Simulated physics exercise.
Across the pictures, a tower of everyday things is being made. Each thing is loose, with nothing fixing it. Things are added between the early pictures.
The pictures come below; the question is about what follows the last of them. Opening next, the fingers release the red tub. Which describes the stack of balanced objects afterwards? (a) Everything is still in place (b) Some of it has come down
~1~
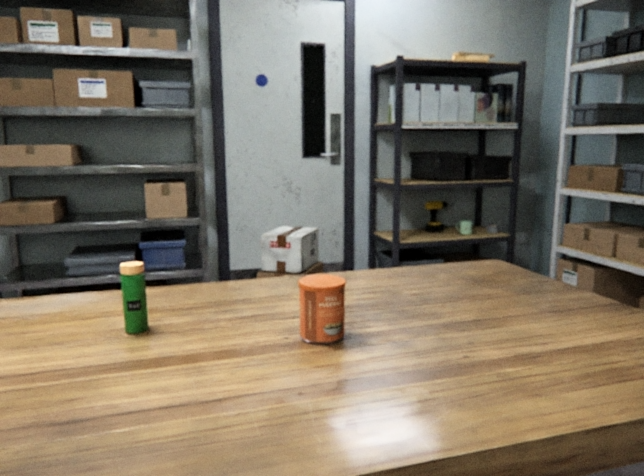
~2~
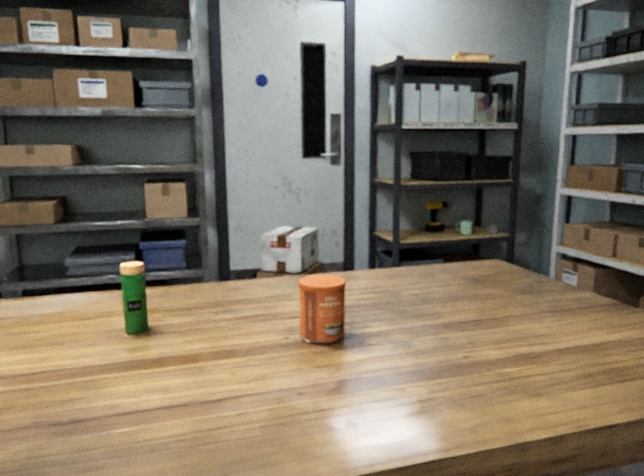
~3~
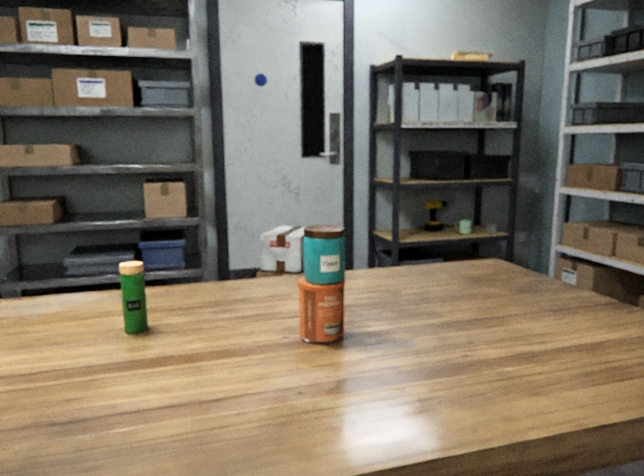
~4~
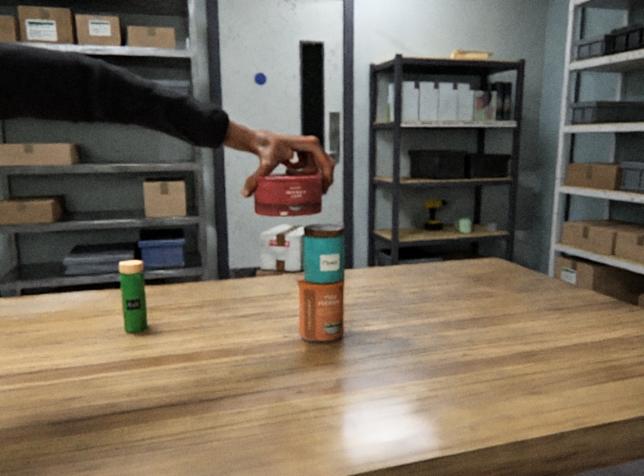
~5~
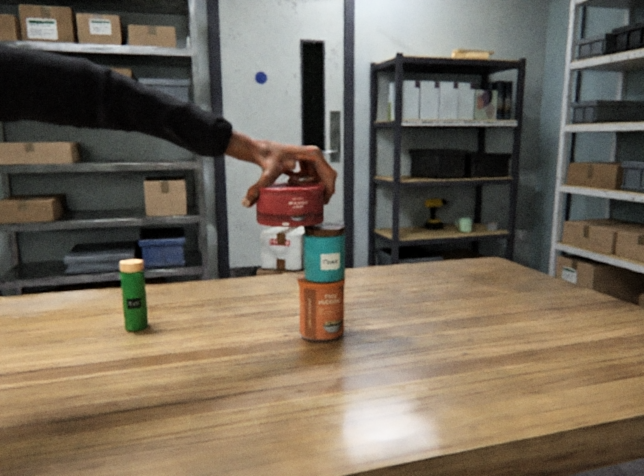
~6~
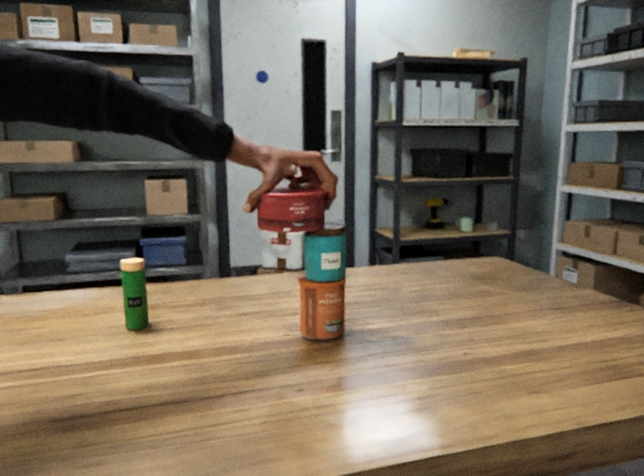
b, some of it has come down.
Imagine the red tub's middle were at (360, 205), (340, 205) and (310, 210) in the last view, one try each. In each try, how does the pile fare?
First try: It gives way; second try: It stays up; third try: It holds.
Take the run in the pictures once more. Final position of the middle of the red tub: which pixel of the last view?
Close to pixel (254, 308).
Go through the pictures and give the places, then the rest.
The last thing is not in view yet, in the first picture.
The last thing is not in view yet; orange tin (322, 309), in the second picture.
The last thing is not in view yet; green shaker (134, 297), in the third picture.
Still above its spot; red tub (288, 194); turquoise jar (324, 253), in the fourth picture.
Still above its spot; red tub (290, 204); orange tin (322, 306), in the fifth picture.
In place under the hand; red tub (291, 209); green shaker (135, 294), in the sixth picture.
Then, 0.30 s after the last picture, red tub now fallen.
Then, 0.40 s after the last picture, things are still on the move.
At rest, fallen, red tub; the other 3 in place. Seen from the same camera at the end, red tub near (254, 308). The pile comes apart.
